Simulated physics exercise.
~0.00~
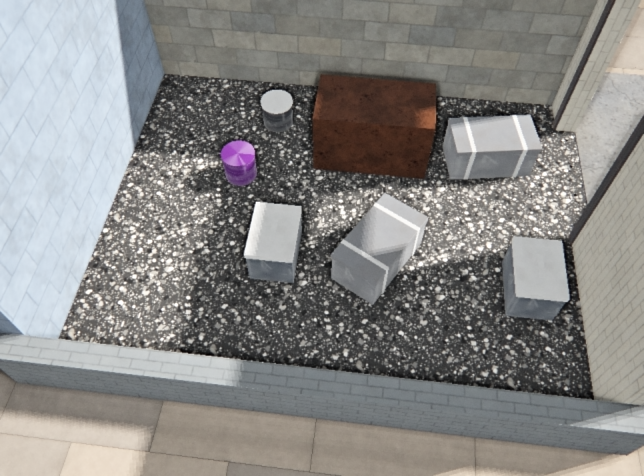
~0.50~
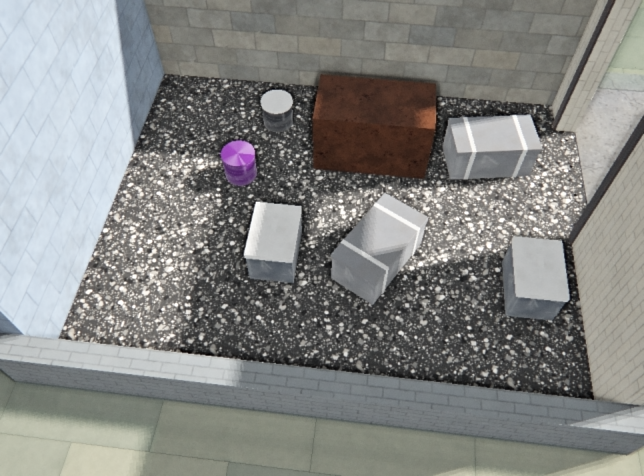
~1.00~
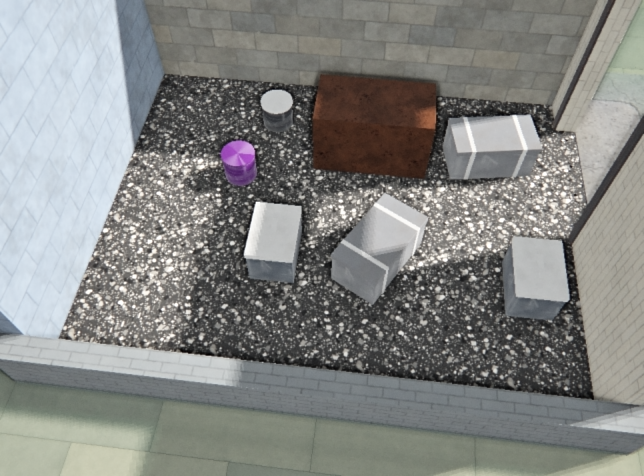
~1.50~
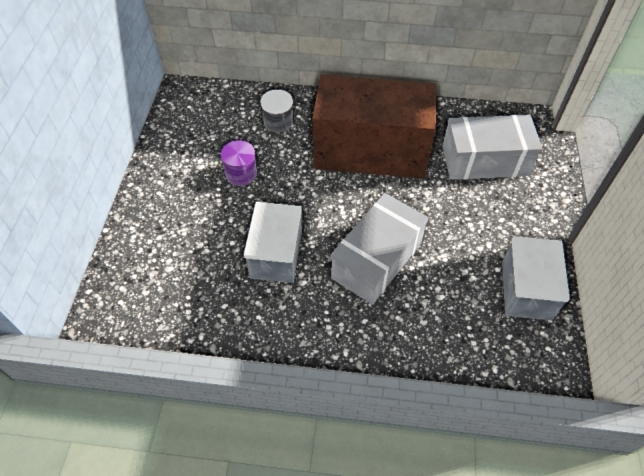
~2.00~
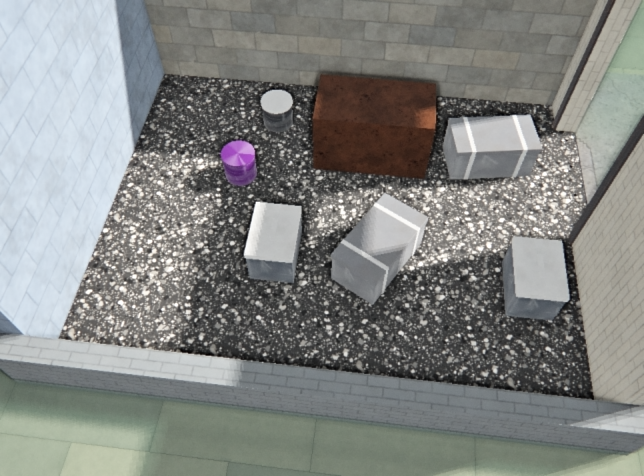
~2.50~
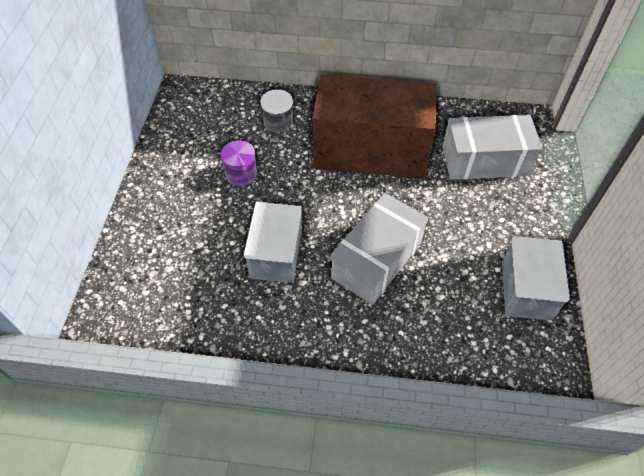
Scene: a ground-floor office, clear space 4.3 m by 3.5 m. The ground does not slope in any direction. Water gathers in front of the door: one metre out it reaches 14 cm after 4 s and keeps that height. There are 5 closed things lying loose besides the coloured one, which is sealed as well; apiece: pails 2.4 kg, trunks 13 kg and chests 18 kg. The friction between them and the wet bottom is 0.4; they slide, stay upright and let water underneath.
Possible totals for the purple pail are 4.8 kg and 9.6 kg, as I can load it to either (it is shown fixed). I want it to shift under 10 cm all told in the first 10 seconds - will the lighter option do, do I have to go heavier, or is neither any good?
The lighter option will do.
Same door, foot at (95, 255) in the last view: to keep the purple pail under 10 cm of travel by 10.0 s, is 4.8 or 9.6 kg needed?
So only the heavy mass does it.
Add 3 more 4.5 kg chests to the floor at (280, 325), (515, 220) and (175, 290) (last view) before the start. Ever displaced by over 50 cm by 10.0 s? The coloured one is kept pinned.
In that order: Beyond it, beyond it, within it.
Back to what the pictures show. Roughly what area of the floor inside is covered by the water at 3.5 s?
Close to 1.0 m2, I'd say.
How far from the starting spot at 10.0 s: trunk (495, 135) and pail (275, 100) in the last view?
Shifts: 50 cm / 80 cm.
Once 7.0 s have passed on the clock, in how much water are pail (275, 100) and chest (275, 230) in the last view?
Close to 3 and 3 centimetres.
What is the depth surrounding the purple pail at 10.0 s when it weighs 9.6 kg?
Around 4 cm.
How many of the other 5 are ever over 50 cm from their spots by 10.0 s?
By my count, 3.
After 3.5 s the purple pail would be 0 cm from its start with 4.8 kg and 0 cm from its start with 9.6 kg; 0 cm of water round it then.
After 4.5 s the purple pail would be 0 cm from its start with 4.8 kg and 0 cm from its start with 9.6 kg; 0 cm of water round it then.
After 7.0 s the purple pail would be 0 cm from its start with 4.8 kg and 0 cm from its start with 9.6 kg; 3 cm of water round it then.
After 10.0 s the purple pail would be 0 cm from its start with 4.8 kg and 0 cm from its start with 9.6 kg; 4 cm of water round it then.
